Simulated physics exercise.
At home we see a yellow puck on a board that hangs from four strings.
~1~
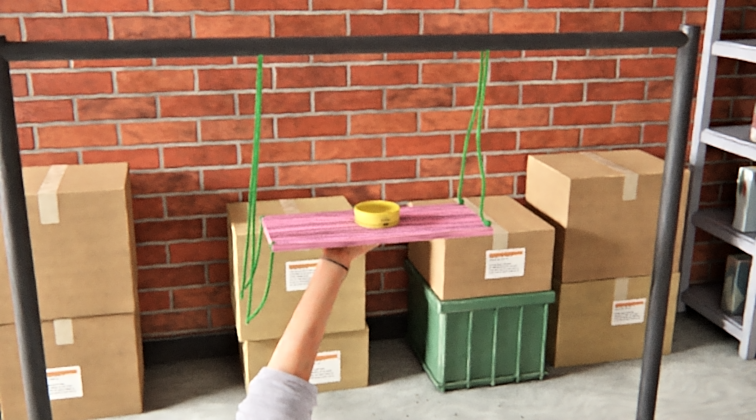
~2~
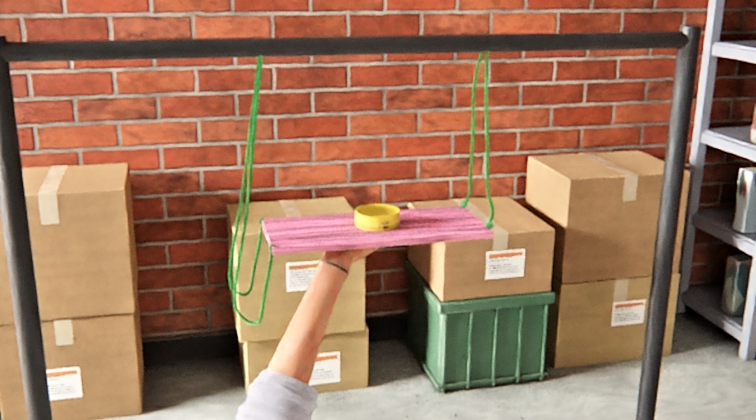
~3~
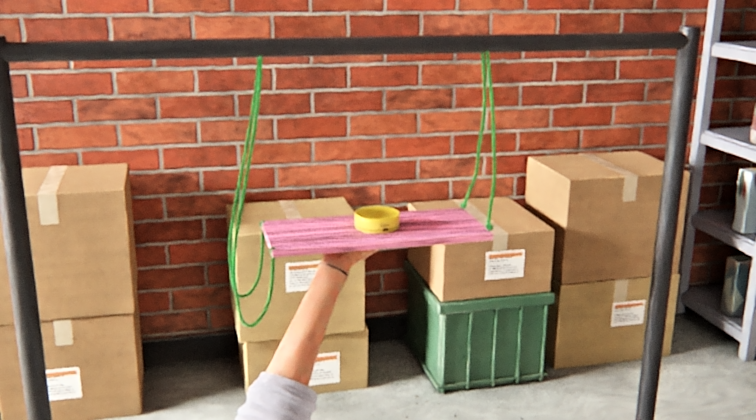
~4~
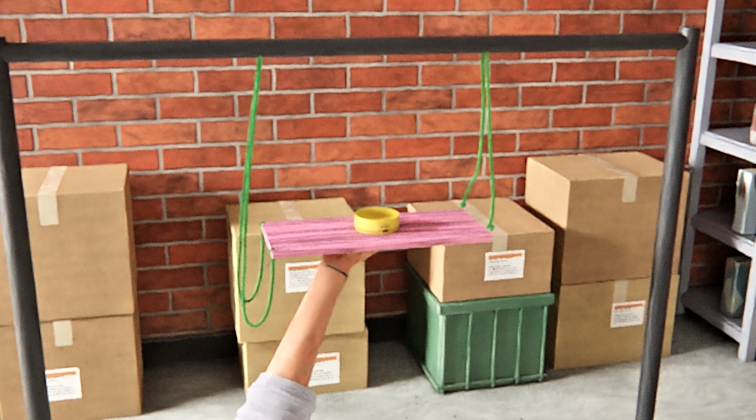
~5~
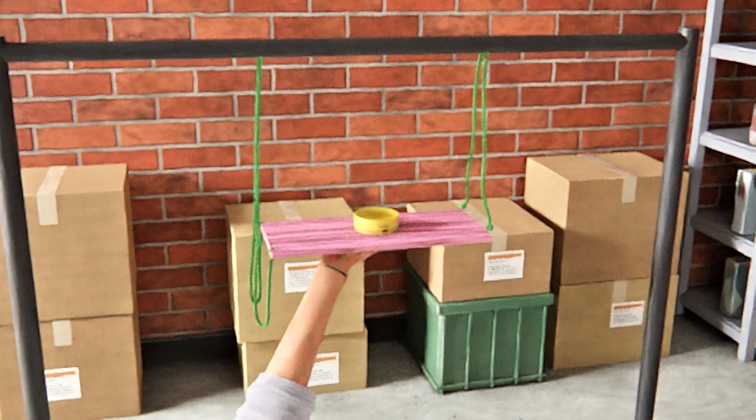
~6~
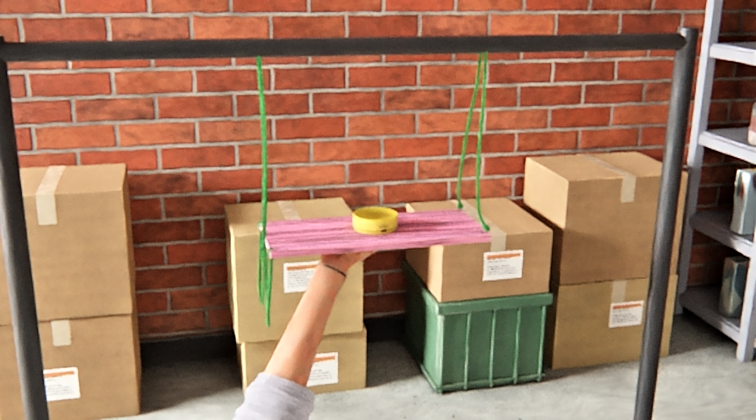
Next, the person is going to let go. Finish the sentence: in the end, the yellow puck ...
In the end, the yellow puck slips off the left end.
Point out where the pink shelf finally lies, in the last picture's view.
It finishes at (433, 292).
Then, 0.78 s on from there, board tipped 40° down to the left; puck on the floor.
Then, 1.40 s on from there, board tipped 49° down to the left; puck on the floor.
In the end, board tipped 43° down to the left; puck on the floor. The yellow puck slides off to the left.
